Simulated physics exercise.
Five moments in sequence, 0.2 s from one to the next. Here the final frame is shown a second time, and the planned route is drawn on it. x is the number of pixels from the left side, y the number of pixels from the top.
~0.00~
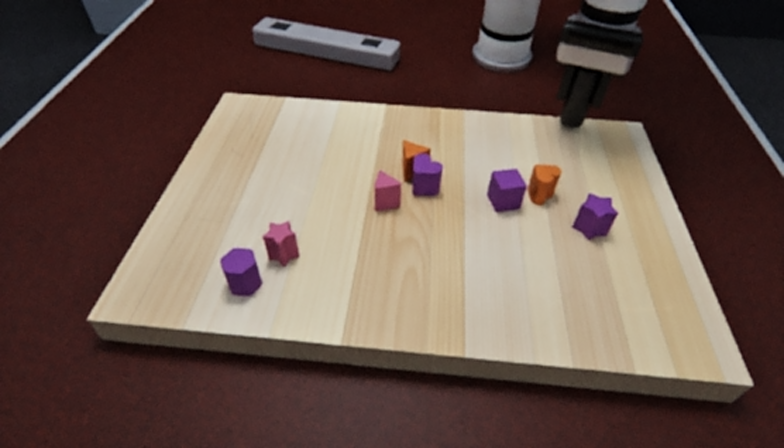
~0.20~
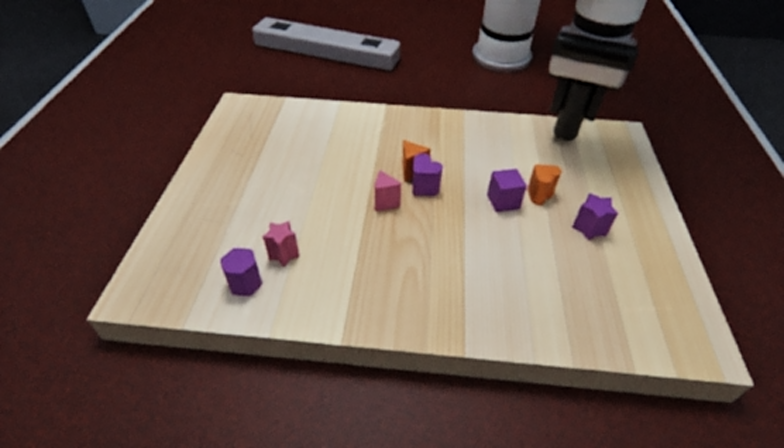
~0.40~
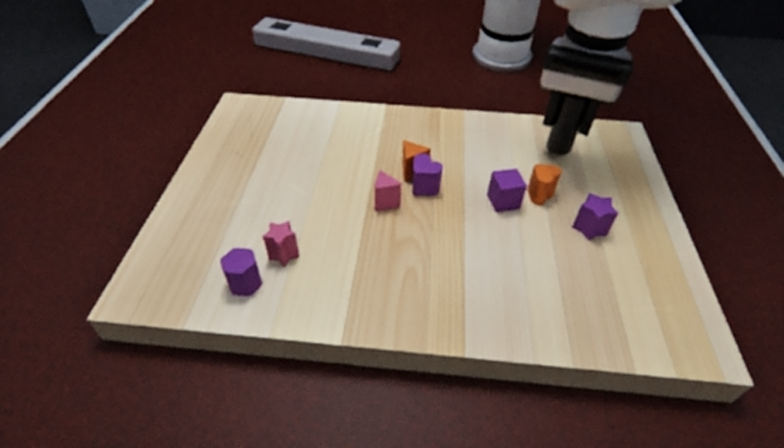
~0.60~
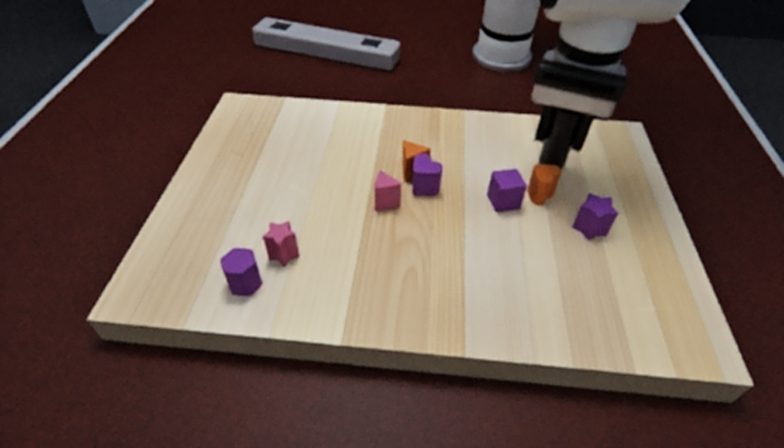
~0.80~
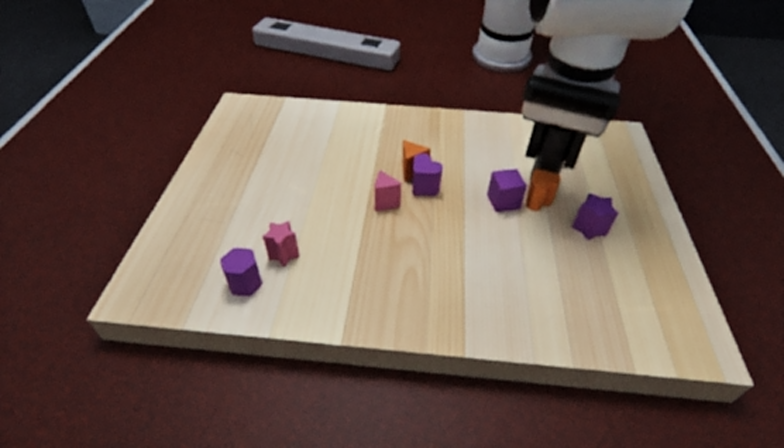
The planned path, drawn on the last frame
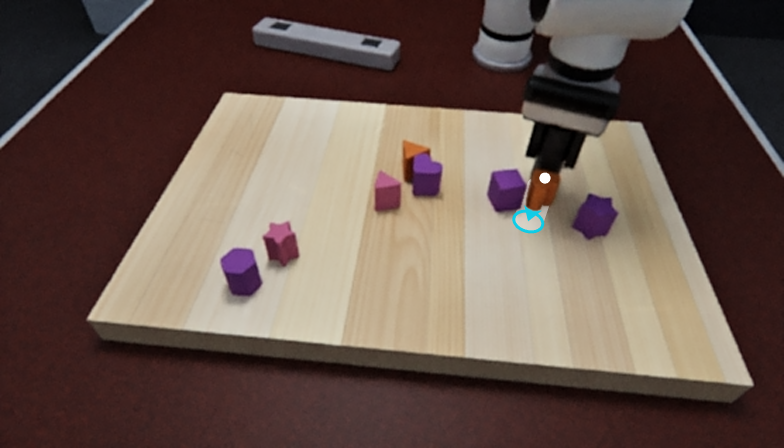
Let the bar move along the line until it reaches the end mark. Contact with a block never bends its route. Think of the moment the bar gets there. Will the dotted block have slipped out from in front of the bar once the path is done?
Final answer: No.
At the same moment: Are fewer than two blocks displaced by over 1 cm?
Yes, I think so.
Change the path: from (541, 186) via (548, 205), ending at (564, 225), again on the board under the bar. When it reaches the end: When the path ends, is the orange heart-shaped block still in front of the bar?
I'd say no.
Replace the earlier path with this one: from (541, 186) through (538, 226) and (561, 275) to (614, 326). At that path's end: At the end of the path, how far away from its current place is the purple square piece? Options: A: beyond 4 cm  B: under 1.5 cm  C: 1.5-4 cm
I'll go with B - under 1.5 cm.
Drawn move, from (541, 186) directly to (528, 221); the dot is on the orange heart-shaped block.
The first path, step by step. Halfway along, bar at (537, 196); orange heart-shaped block at (538, 196).
At the end, bar at (530, 215); purple square piece at (507, 179), turned 15° clockwise; orange heart-shaped block at (532, 216); purple star block still.
